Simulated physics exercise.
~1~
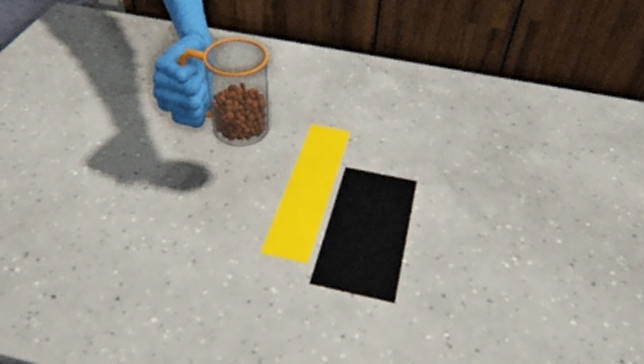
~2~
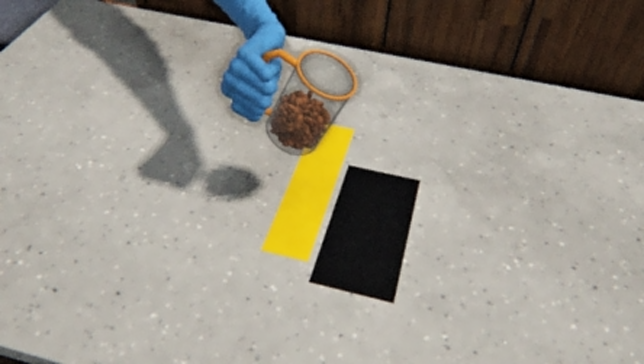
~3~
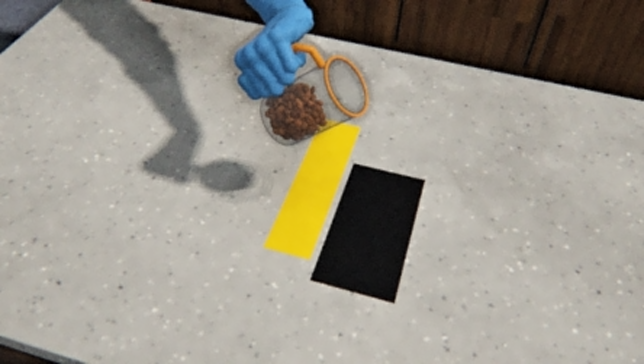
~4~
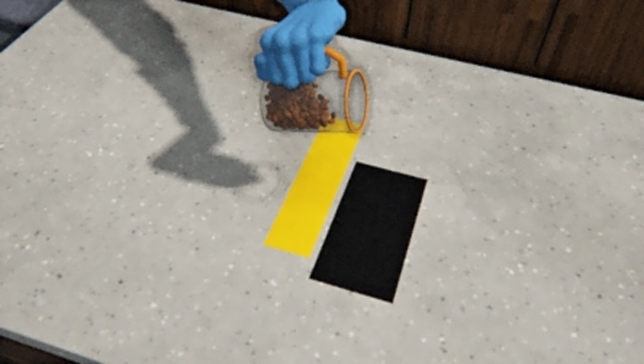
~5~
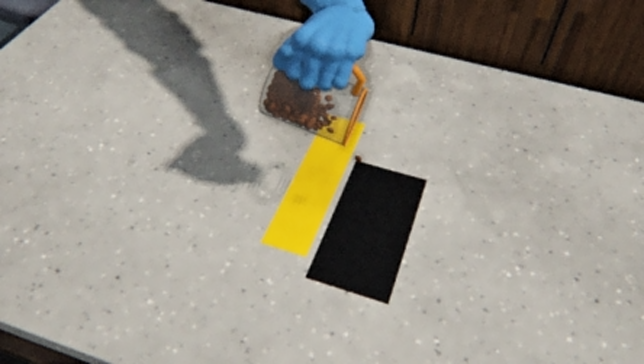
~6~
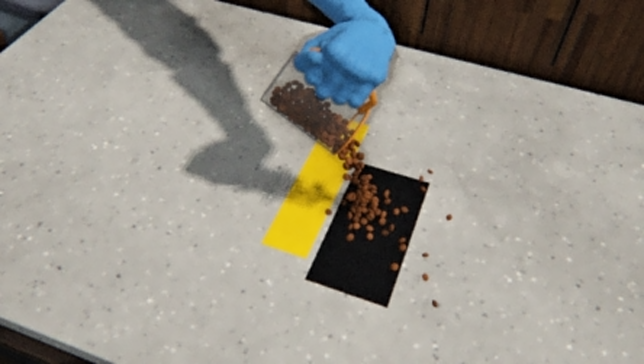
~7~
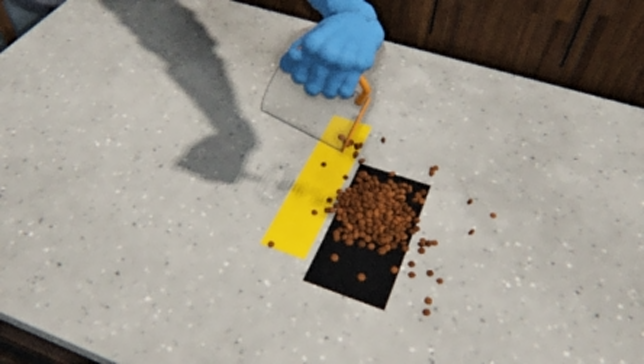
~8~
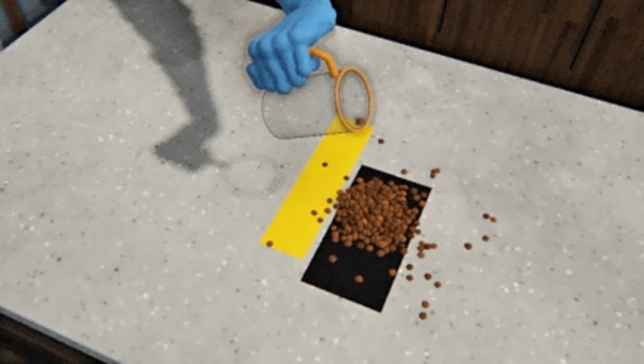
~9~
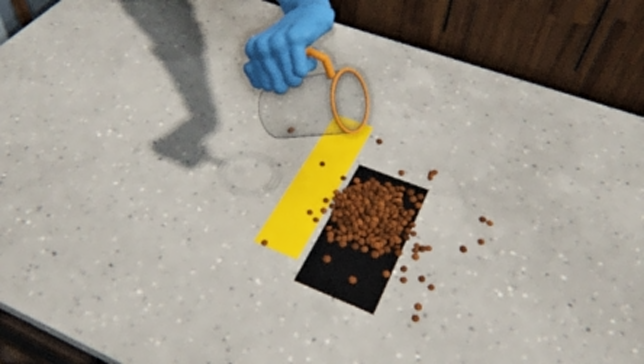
At the start, a blue-gloved hand holds a clear cup with an orange rim and handle, filled with brown dog kibble, upright above a pale speckled table beside a yellow mat and a black mat. The hand carries the cup to the right while tipping it until it lies on its side near the top of the yellow mat. It tilts further, and the kibble pours out, mostly onto the black mat. The hand then turns the emptied cup partly back and holds it there. Most pieces end heaped on the black mat, with a few scattered on the yellow mat and bare table.
